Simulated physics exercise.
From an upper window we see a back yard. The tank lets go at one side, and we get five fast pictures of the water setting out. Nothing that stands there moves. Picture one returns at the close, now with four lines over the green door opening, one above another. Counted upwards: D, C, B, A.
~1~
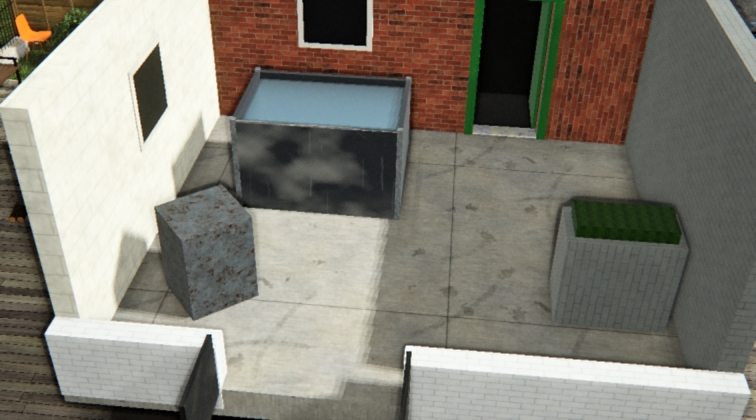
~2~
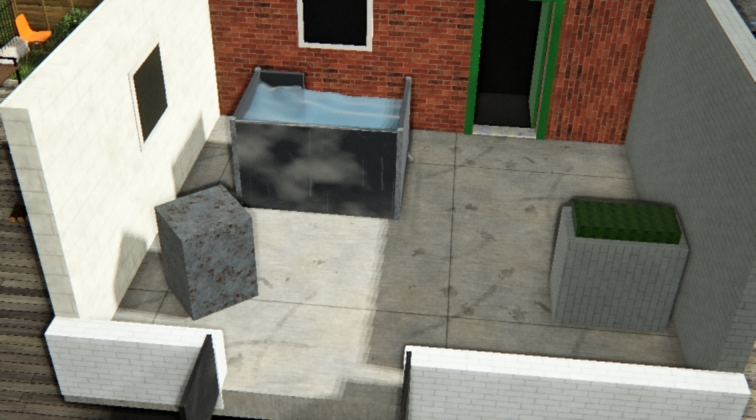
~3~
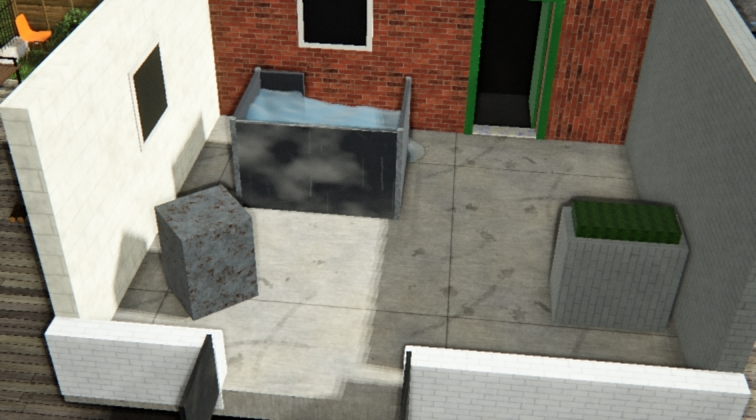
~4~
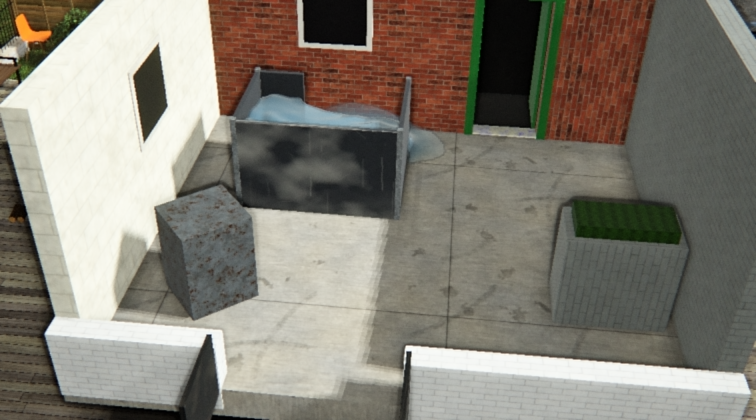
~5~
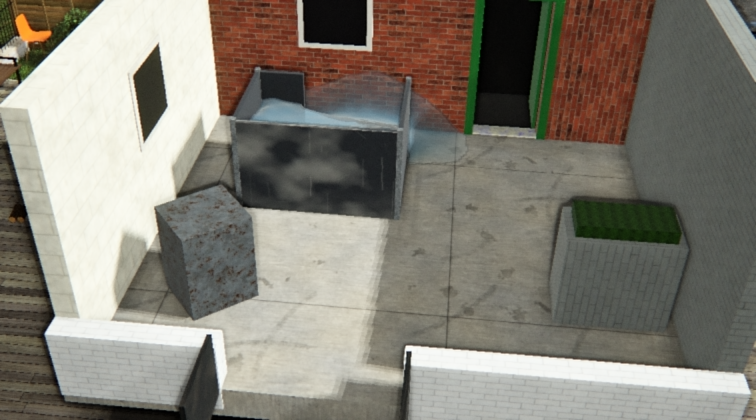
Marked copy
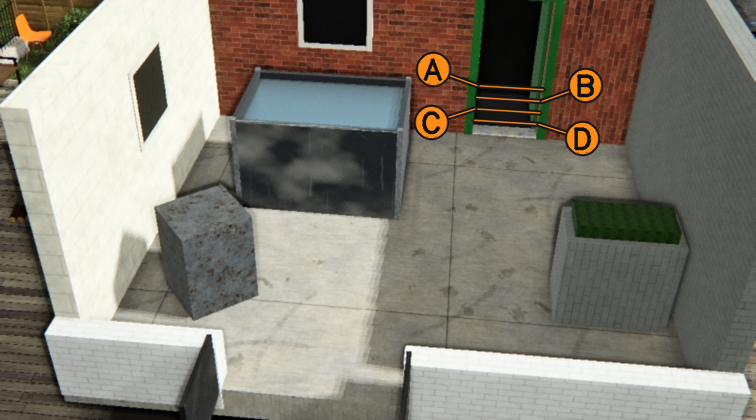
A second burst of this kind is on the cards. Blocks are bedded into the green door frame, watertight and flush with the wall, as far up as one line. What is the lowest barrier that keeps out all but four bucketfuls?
That is mark D.
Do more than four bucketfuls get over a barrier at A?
No, not at all.
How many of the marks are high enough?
All four.
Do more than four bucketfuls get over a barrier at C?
No, not at all.
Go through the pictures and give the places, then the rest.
Water in the tank at rest, its middle at (325, 105); foot of the green doorway at (504, 136); open gate at (313, 334).
Water covers 2 % of the ground, its front hidden from here.
Water covers 5 % of the ground, its front hidden from here.
Water covers 7 % of the ground and shows as far out as (429, 153).
Water covers 9 % of the ground and shows as far out as (461, 132).
On the marked copy, A at (510, 87); B at (508, 99); C at (507, 110); D at (506, 122); from the bottom up D, C, B, A.
Choosing A, nothing gets over.
Choosing B, nothing gets over.
Choosing C, nothing gets over.
Choosing D, a splash gets over, under a bucket.
